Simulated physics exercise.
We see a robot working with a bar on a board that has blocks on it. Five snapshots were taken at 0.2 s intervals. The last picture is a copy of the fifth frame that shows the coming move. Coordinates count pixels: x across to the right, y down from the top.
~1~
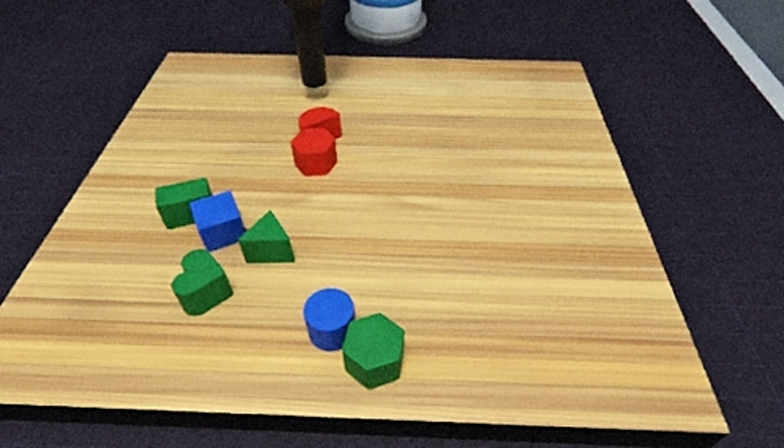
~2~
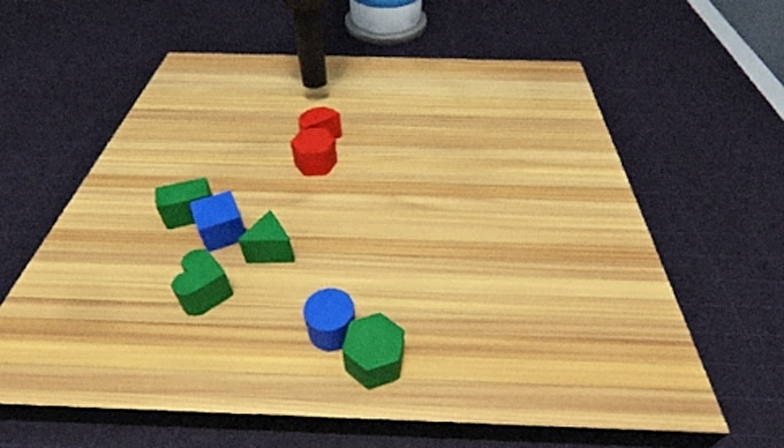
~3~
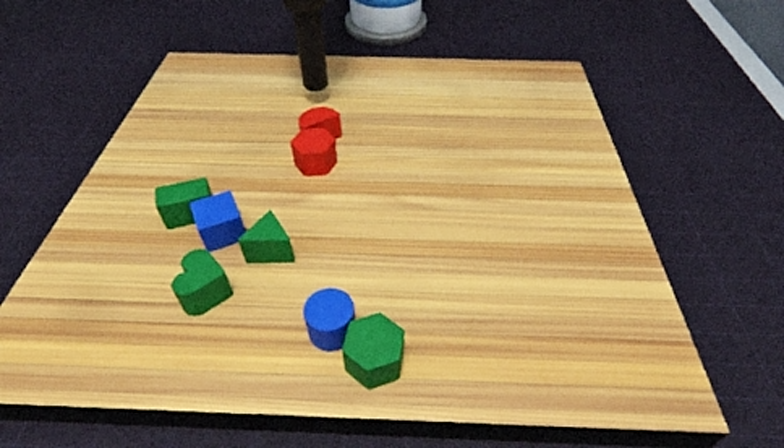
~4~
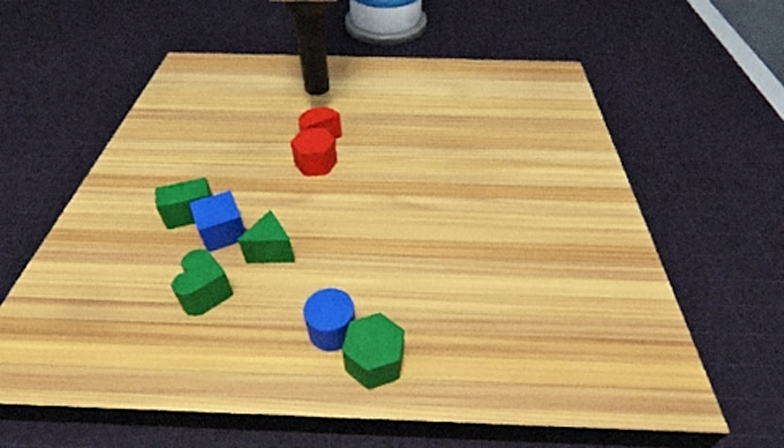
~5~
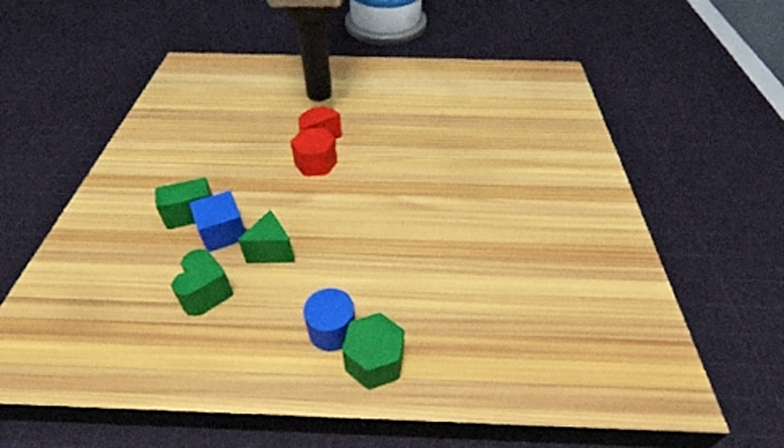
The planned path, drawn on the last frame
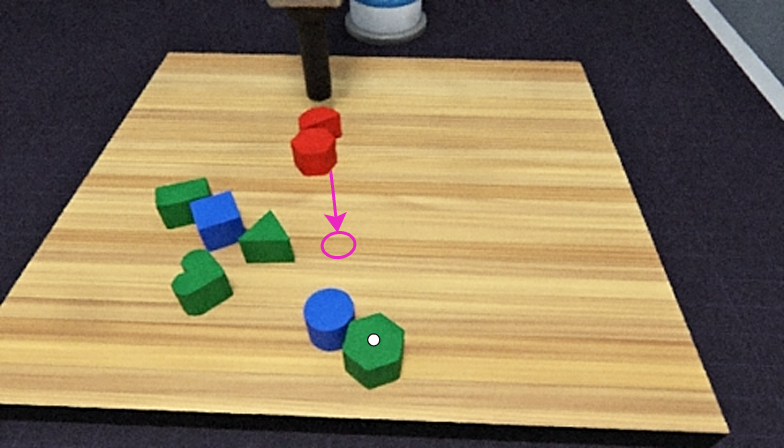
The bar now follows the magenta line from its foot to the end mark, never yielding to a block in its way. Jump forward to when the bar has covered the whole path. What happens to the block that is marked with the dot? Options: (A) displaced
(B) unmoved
B
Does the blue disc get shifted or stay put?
Answer: Unmoved.
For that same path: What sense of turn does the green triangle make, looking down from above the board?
It goes round opposite to clock hands.
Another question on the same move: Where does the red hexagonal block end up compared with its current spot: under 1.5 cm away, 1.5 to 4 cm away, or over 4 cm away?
Final distance: More than 4 cm.
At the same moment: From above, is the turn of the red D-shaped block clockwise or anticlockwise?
Answer: Clockwise.
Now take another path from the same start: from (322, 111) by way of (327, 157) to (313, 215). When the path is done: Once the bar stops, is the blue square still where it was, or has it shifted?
The block in question is displaced by the end.
Path on the board, straight from (322, 111) to (339, 245); the dot is on the green hexagonal block.
The first path, step by step. One third of the way, bar (326, 132); red hexagonal block (303, 162); red D-shaped block (311, 141), turned 40° clockwise.
Two thirds of the way, bar (331, 176); green triangle (262, 232), turned 15° anticlockwise; red hexagonal block (273, 196), turned 60° clockwise; red D-shaped block (304, 183), turned 90° clockwise.
At the end, bar (337, 228); green triangle (258, 234), turned 40° anticlockwise; red hexagonal block (264, 202), turned 95° clockwise; red D-shaped block (300, 205), turned 130° clockwise; blue disc in place; green hexagonal block in place.
